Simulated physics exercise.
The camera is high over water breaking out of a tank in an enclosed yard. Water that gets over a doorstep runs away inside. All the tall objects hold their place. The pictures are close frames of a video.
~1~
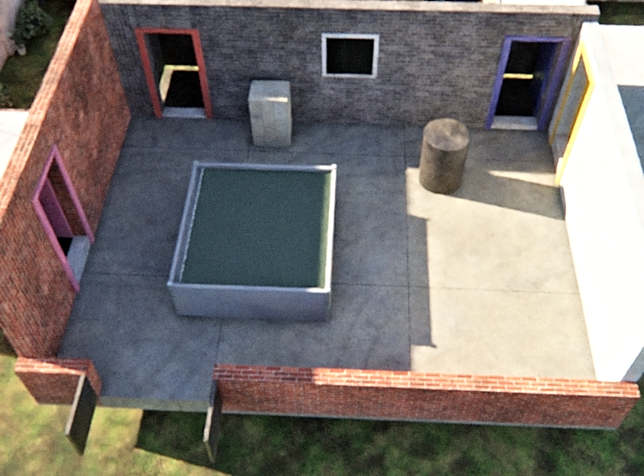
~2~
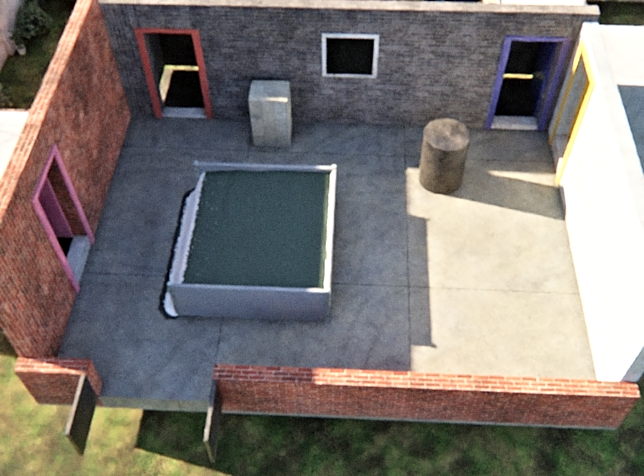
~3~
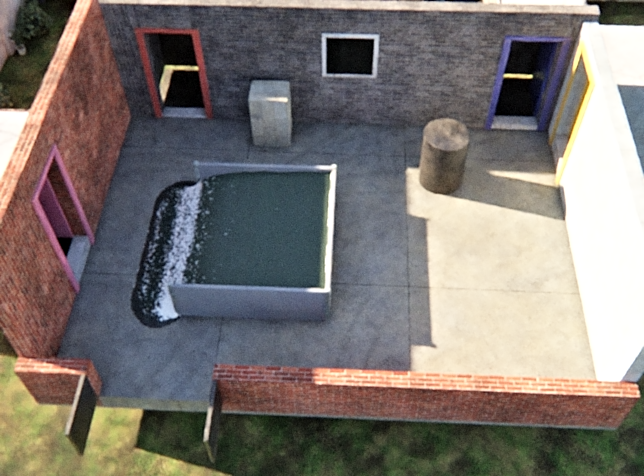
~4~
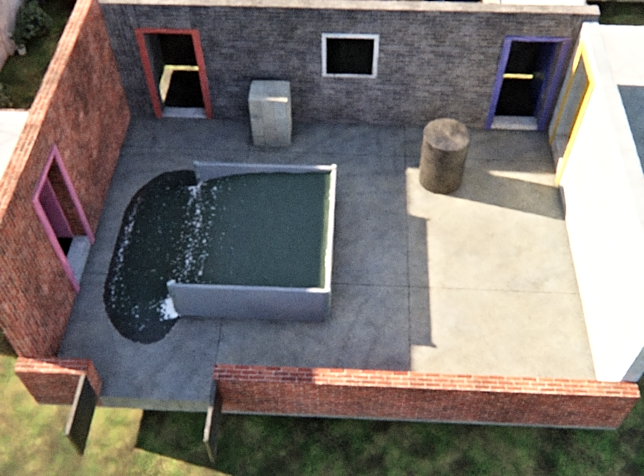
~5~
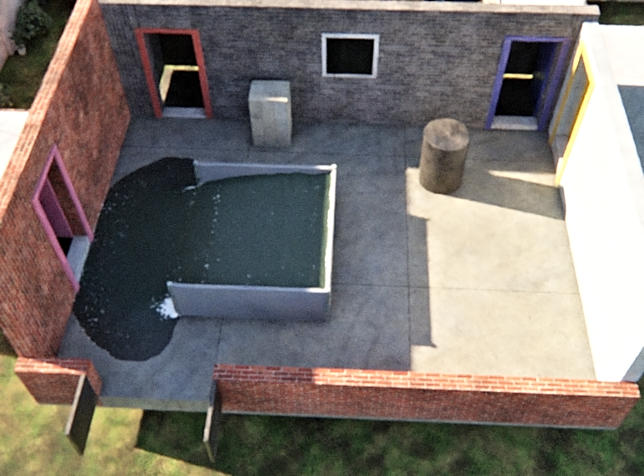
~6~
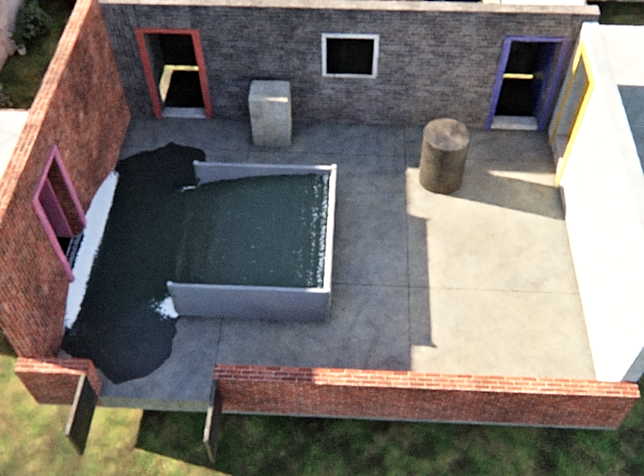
Dark water pours out the left side of a tank and spreads across the yard floor.
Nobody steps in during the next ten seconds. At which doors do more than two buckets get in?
In the end: The blue door admits no more than that; the pink door lets in a lot; the red door lets in a lot; the yellow door admits no more than that.
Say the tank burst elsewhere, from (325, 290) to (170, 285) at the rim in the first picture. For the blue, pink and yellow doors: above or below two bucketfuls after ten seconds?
In short: The blue one lets more in, the pink one keeps below it, the yellow one is under.
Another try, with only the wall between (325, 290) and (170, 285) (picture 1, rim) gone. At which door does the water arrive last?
It is the one in red.
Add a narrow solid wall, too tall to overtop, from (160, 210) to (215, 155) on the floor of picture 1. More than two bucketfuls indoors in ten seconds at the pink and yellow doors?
One by one: Pink floods; yellow takes less.
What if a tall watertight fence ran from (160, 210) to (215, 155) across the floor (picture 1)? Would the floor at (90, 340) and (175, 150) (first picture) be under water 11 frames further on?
In that order: Covered, wet.
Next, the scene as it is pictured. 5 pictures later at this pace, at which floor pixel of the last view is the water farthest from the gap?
Near (131, 118).
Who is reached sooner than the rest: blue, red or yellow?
First comes the red one.
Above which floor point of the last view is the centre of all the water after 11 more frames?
I would point to (176, 245).
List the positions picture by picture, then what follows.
The first frame shows still water in the open tank at (257, 226).
In the second frame, the front is at a hidden place, out from the gap at (191, 242).
In the third frame, the front is at (185, 185), out from the gap at (191, 243).
In the fourth frame, the front is at (171, 175), out from the gap at (191, 244).
In the fifth frame, the front is at (151, 167), out from the gap at (191, 244).
In the sixth frame, water pours out at (192, 245) and has run to (116, 166).
A moment on, water covers 20 % of the floor; the blue door not reached, the pink door far over two buckets in, the red door wet at the sill, nothing in, the yellow door not reached.
Next, water covers 25 % of the floor; the blue door not reached, the pink door far over two buckets in, the red door under two buckets in, the yellow door not reached.
Then, water covers 45 % of the floor; the blue door not reached, the pink door far over two buckets in, the red door far over two buckets in, the yellow door not reached.
Later, water covers 80 % of the floor; the blue door wet at the sill, nothing in, the pink door far over two buckets in, the red door far over two buckets in, the yellow door wet at the sill, nothing in.
In the end, water covers 90 % of the floor; the blue door wet at the sill, nothing in, the pink door far over two buckets in, the red door far over two buckets in, the yellow door wet at the sill, nothing in.
